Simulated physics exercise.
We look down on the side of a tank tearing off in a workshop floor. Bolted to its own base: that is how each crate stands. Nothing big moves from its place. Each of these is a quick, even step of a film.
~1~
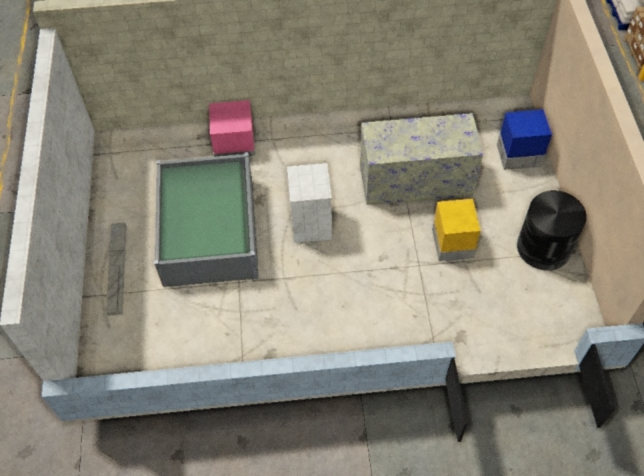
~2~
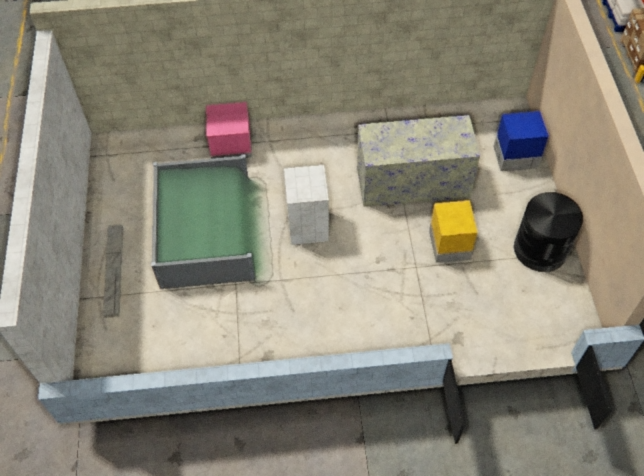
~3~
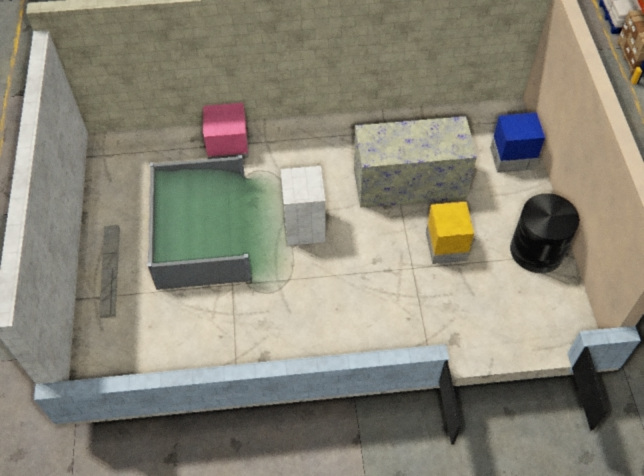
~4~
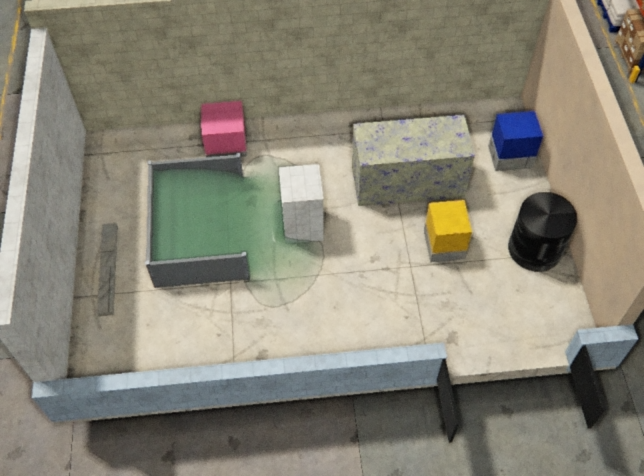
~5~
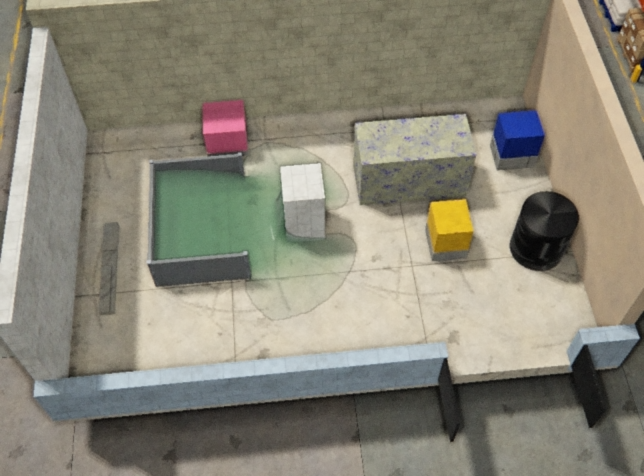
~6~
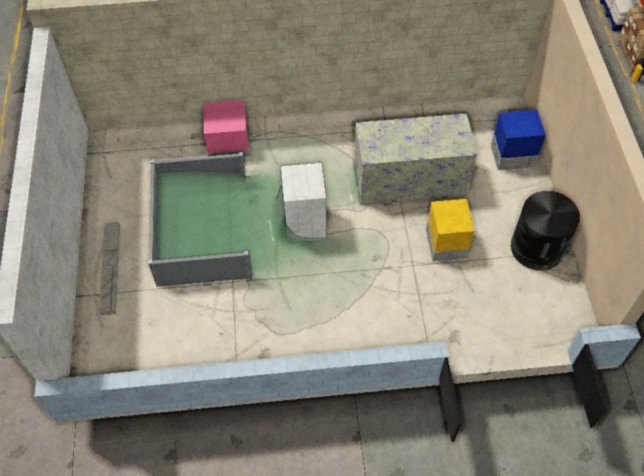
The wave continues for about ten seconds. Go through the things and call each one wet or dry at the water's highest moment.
Called one by one: The yellow crate is dry; the pink crate is dry; the blue crate is dry.
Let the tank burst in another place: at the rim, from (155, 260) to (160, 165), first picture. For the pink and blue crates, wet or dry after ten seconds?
In short: Pink gets drenched; blue stays untouched.
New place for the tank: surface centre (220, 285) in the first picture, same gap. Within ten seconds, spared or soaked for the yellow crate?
Short answer: The yellow crate is reached.
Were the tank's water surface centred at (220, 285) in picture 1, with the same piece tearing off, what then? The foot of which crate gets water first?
Answer: The crate marked yellow.
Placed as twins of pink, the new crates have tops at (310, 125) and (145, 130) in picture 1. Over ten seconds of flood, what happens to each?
Crate by crate: Gets flooded; is not reached.
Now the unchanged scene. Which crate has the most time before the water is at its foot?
That one's the crate marked blue.
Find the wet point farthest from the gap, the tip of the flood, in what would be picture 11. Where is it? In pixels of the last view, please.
My estimate: Roughly (494, 275).
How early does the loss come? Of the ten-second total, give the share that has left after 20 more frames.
By my reckoning, 25 %.
A moment on, water covers 30 % of the floor; the yellow crate water round its plinth, the pink crate water round its plinth, the blue crate not reached.
Next, water covers 50 % of the floor; the yellow crate water round its plinth, the pink crate water round its plinth, the blue crate not reached.
Then, water covers 60 % of the floor; the yellow crate water round its plinth, the pink crate water round its plinth, the blue crate water round its plinth.
Later, water covers 70 % of the floor; the yellow crate water round its plinth, the pink crate water round its plinth, the blue crate water round its plinth.
In the end, water covers 85 % of the floor; the yellow crate stayed above the water, the pink crate stayed above the water, the blue crate stayed above the water.
